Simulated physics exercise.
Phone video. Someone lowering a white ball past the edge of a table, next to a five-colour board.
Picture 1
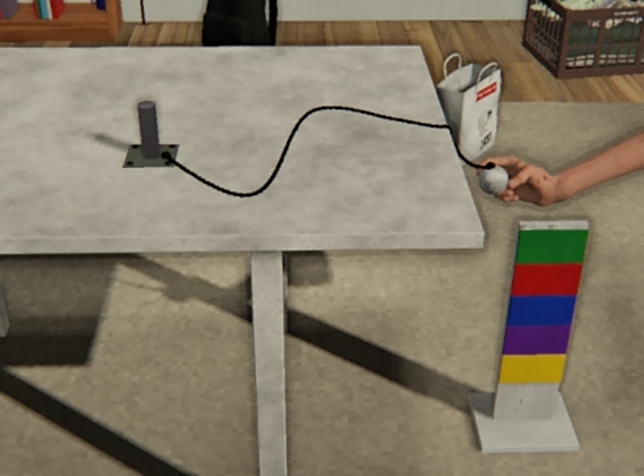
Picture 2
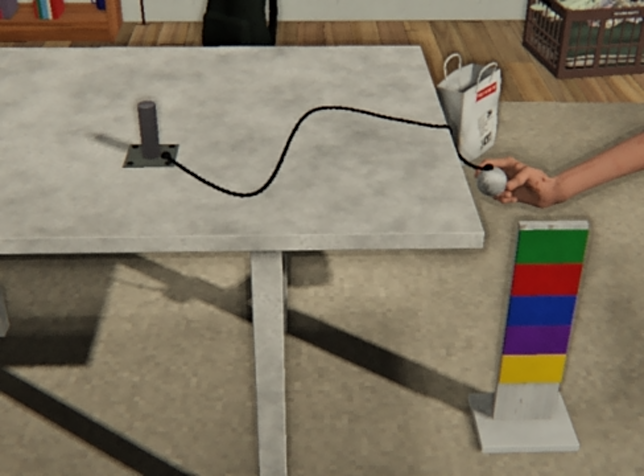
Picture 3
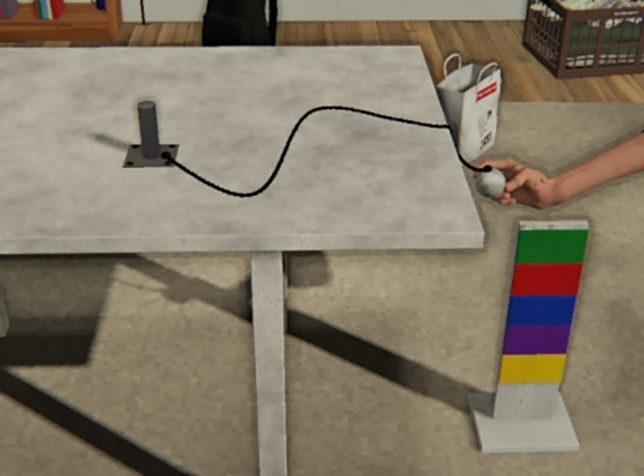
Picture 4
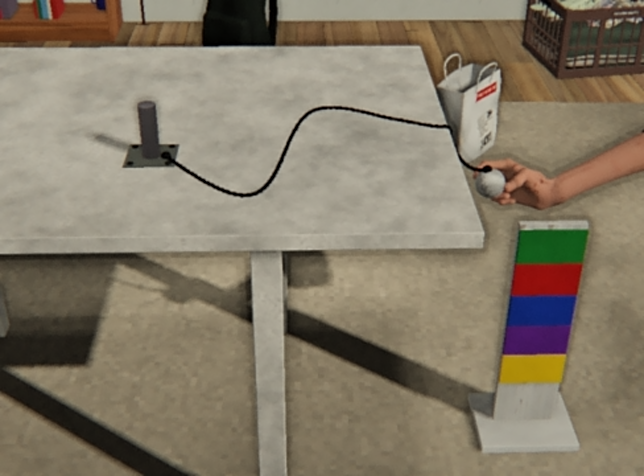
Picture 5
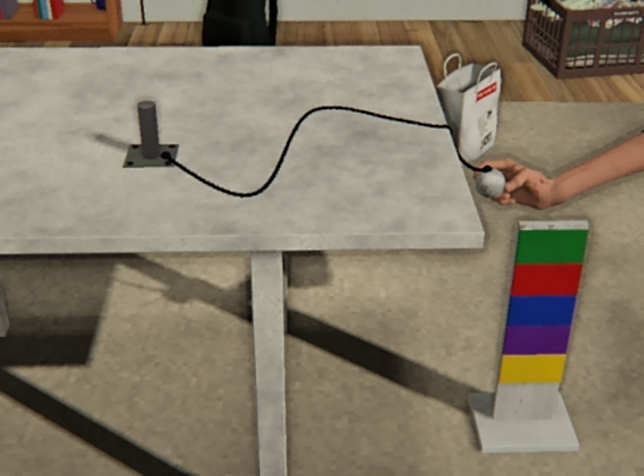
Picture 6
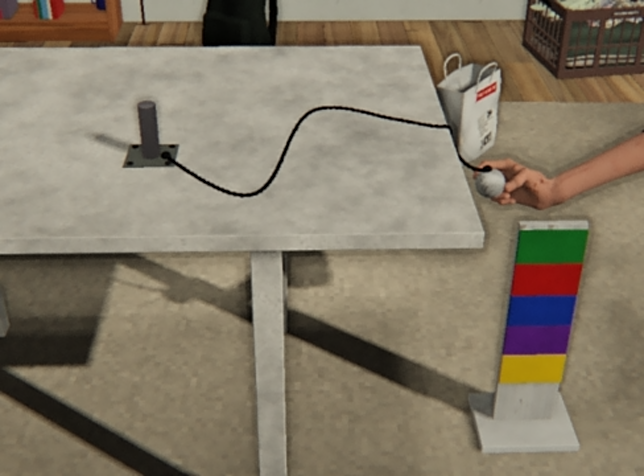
A hand reaching in from the right holds a small white ball tied to a black cord just past the edge of a pale grey table, seen from slightly above in a room. The cord curves across the tabletop from a dark post at left, while a stand striped green, red, blue, purple and yellow sits below the hand. The ball shifts very slightly left, and everything else, camera included, stays still.
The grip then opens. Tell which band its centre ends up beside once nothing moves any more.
Beside the purple band.
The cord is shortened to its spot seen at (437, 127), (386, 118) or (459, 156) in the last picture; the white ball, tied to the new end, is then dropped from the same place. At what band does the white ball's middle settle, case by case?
First cut: Red; second: Green; third: Blue.
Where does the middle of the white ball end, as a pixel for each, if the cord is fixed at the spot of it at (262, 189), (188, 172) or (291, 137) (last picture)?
First near (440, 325), then near (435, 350), then near (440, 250).
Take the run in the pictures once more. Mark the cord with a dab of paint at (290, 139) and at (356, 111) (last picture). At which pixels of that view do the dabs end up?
Point one: (414, 149); point two: (449, 223).
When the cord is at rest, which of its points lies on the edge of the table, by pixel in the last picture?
You'll find it somewhere around (300, 123).
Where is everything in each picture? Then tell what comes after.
The first frame shows white ball (493, 180); green (552, 248); red (547, 281); blue (542, 312); purple (537, 342); yellow (532, 370).
The second frame shows white ball (491, 182); cord through (194, 175) (268, 184) (290, 139) (331, 108) (415, 123).
The third frame shows white ball (490, 183).
The fourth frame shows white ball (490, 183); cord through (194, 175) (268, 184) (290, 139) (331, 108) (415, 123).
The fifth frame shows white ball (490, 183).
The sixth frame shows white ball (490, 183); cord through (194, 175) (268, 184) (290, 139) (331, 108) (415, 123).
Soon after, ball near (456, 333); level with purple.
Then, ball near (424, 376); level with purple.
At rest, ball near (435, 370); level with purple. Its centre hangs level with the purple band.
